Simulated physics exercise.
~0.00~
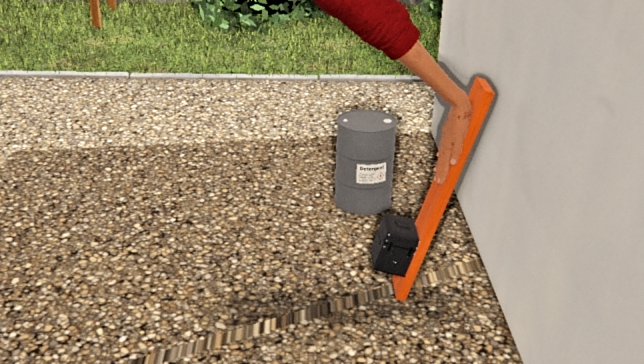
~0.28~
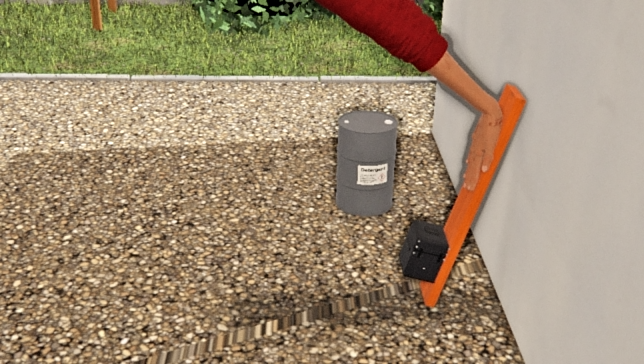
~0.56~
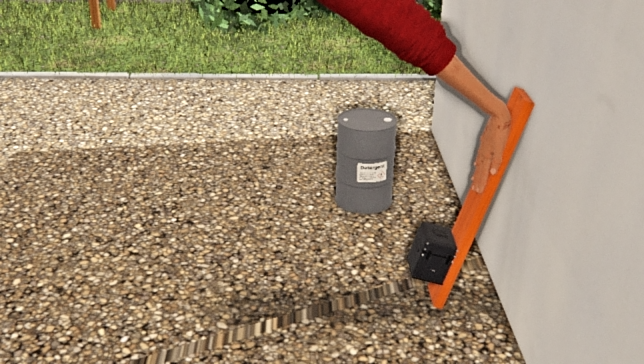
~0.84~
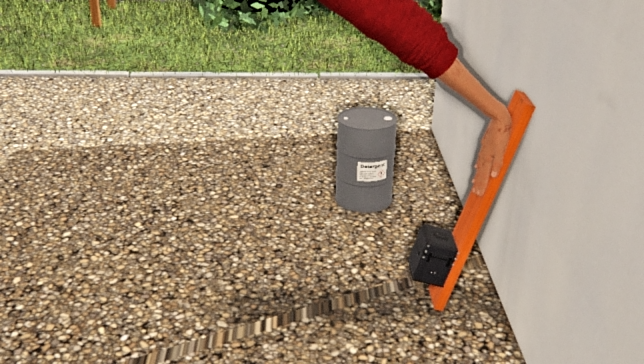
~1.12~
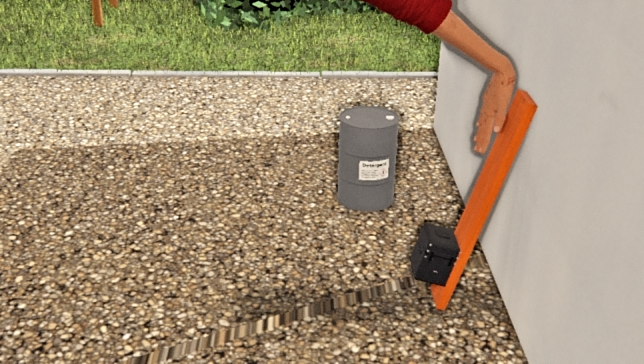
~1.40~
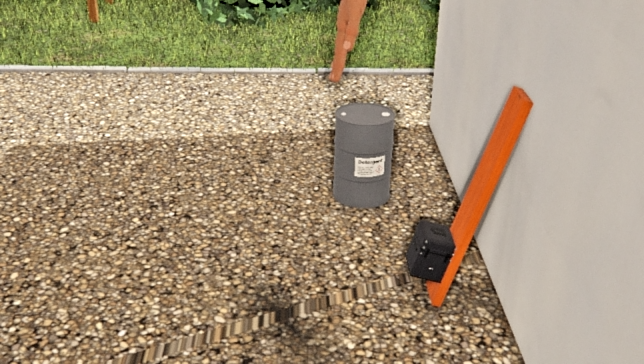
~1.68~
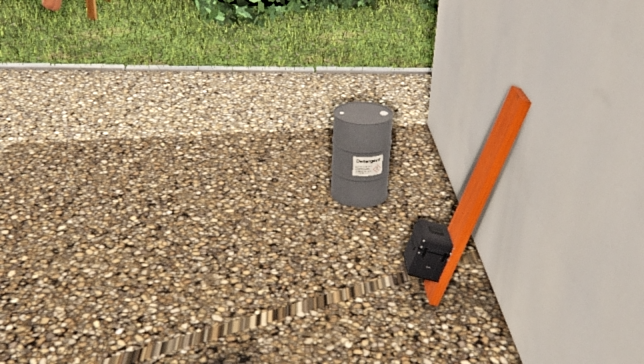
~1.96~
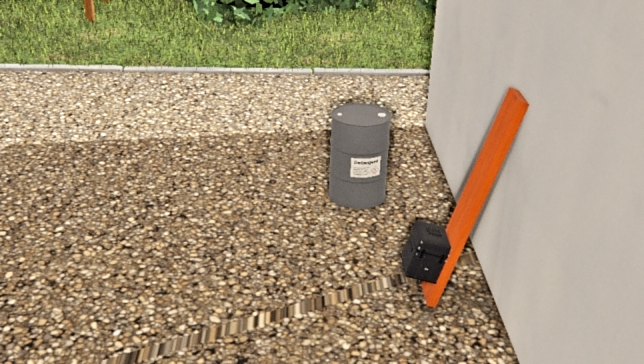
An orange plank, with a black box at its lower end, is held by a hand in a red sleeve beside a pale wall on the right, seen from slightly above by a gently swaying camera. Around it lies brown pebbled ground, with a grey canister standing to the left of the plank and grass behind. The hand moves the plank a little to the right and sets it leaning against the wall. It then lets go and draws back toward the grass, out of view. The plank stays leaning, and the canister still stands in its place.
